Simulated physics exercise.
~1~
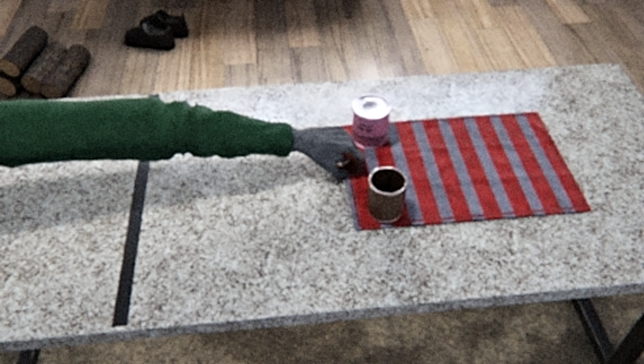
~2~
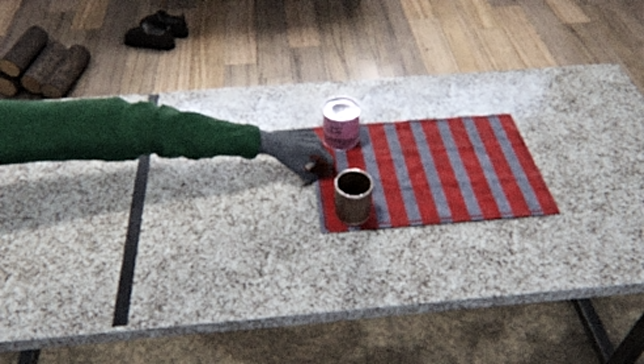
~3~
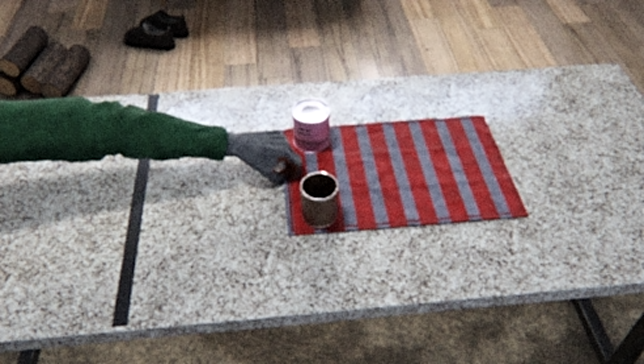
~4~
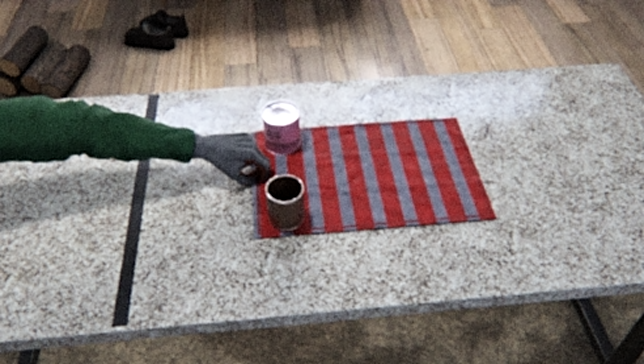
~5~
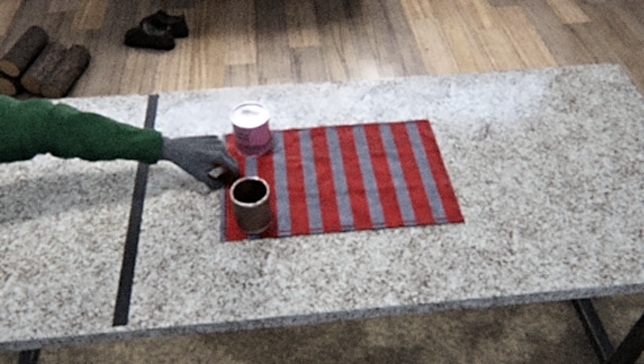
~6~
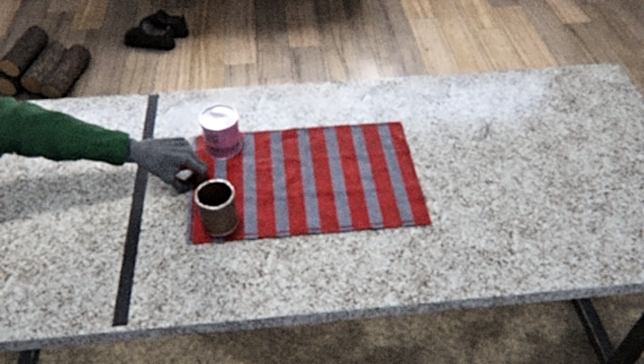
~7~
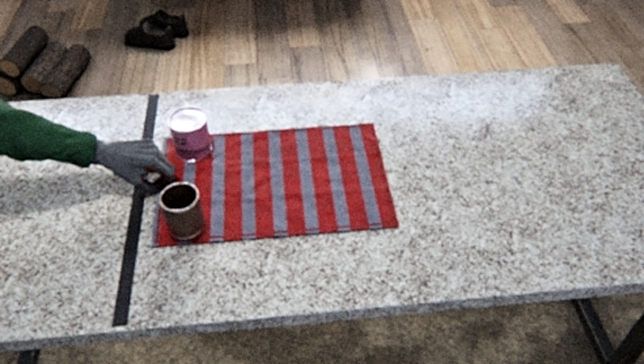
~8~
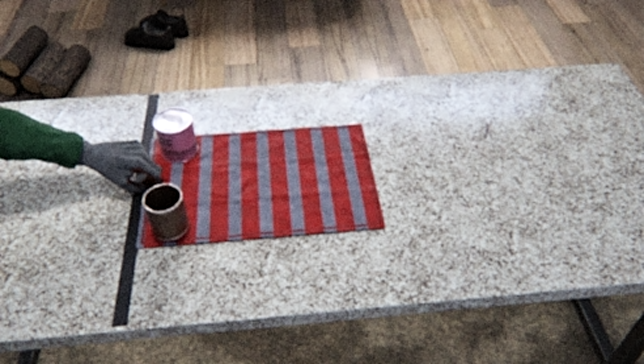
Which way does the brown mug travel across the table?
The brown mug travels to the left, riding on the red striped cloth as the hand pulls it.
